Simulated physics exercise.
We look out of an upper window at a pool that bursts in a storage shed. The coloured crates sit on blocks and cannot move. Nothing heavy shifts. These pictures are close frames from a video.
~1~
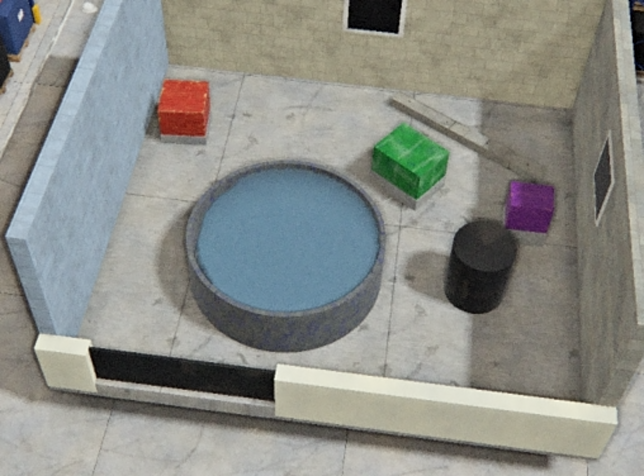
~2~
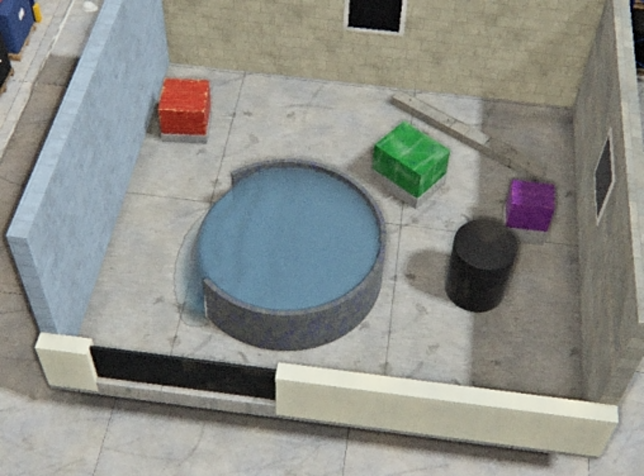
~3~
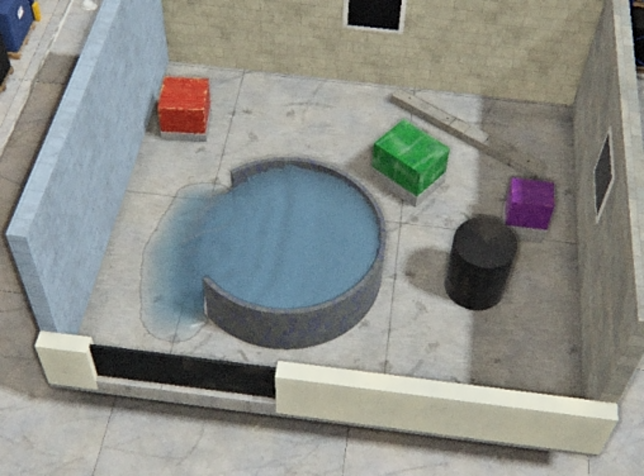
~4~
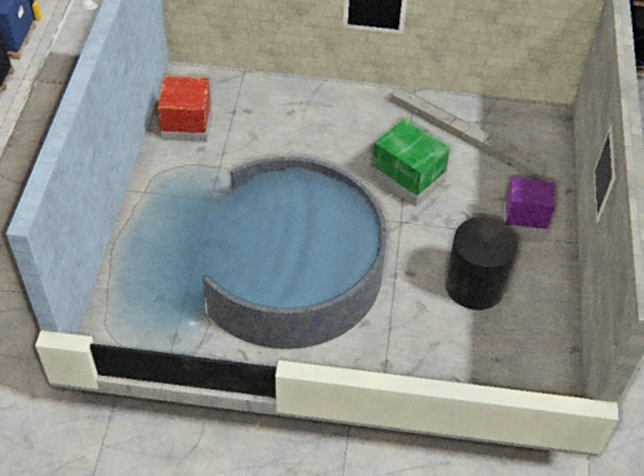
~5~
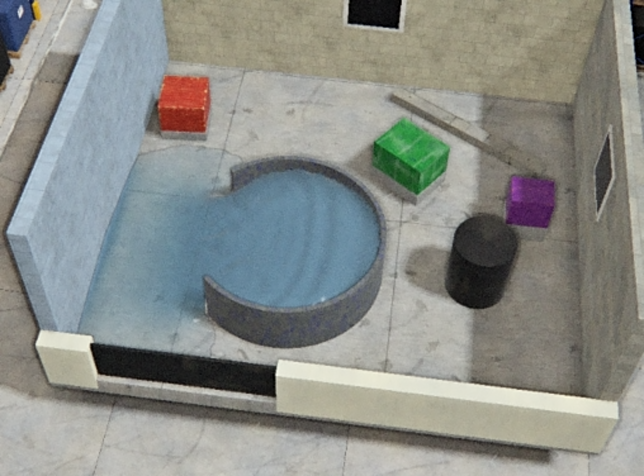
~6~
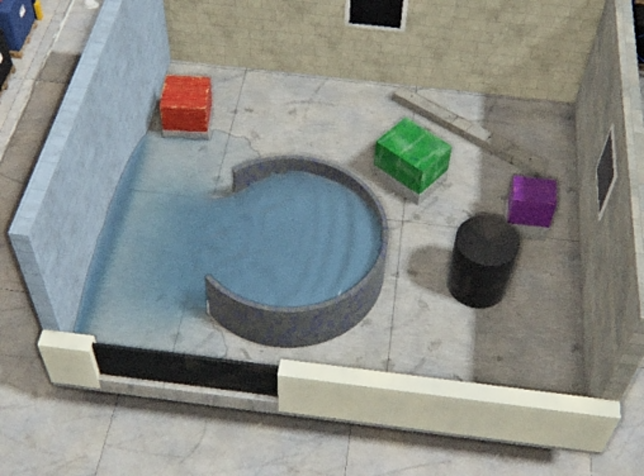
Water pours from a gap in the round pool's left side and spreads to the blue wall.
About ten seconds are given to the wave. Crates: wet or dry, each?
At the end, the red crate ends up with water on it, the purple crate ends up clear of the water, the green crate ends up clear of the water.
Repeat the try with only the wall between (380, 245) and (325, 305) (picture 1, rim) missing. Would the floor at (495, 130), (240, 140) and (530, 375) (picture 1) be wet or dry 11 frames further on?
Spot one spared, spot two spared, spot three inundated.
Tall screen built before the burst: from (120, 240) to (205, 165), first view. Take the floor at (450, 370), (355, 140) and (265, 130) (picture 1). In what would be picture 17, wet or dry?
Outcome by spot, in order - unwatered, watered, watered.
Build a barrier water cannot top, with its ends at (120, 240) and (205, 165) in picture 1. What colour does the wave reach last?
The purple-painted one.
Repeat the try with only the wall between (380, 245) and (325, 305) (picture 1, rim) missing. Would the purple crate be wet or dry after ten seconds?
Looks like the purple goes under.
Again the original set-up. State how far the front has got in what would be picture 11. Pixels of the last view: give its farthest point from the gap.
The wet edge reaches furthest near (170, 64).
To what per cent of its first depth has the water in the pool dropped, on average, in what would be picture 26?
Estimate: Around 26 %.
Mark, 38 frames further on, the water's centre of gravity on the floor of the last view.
About (324, 230) in the last view.
A moment on, water covers 25 % of the floor; the red crate water round its plinth, the purple crate not reached, the green crate not reached.
Next, water covers 35 % of the floor; the red crate water round its plinth, the purple crate not reached, the green crate not reached.
Then, water covers 70 % of the floor; the red crate water round its plinth, the purple crate not reached, the green crate water round its plinth.
Later, water covers 100 % of the floor; the red crate water round its plinth, the purple crate water round its plinth, the green crate water round its plinth.
In the end, water covers 100 % of the floor; the red crate was topped, the purple crate stayed above the water, the green crate stayed above the water.
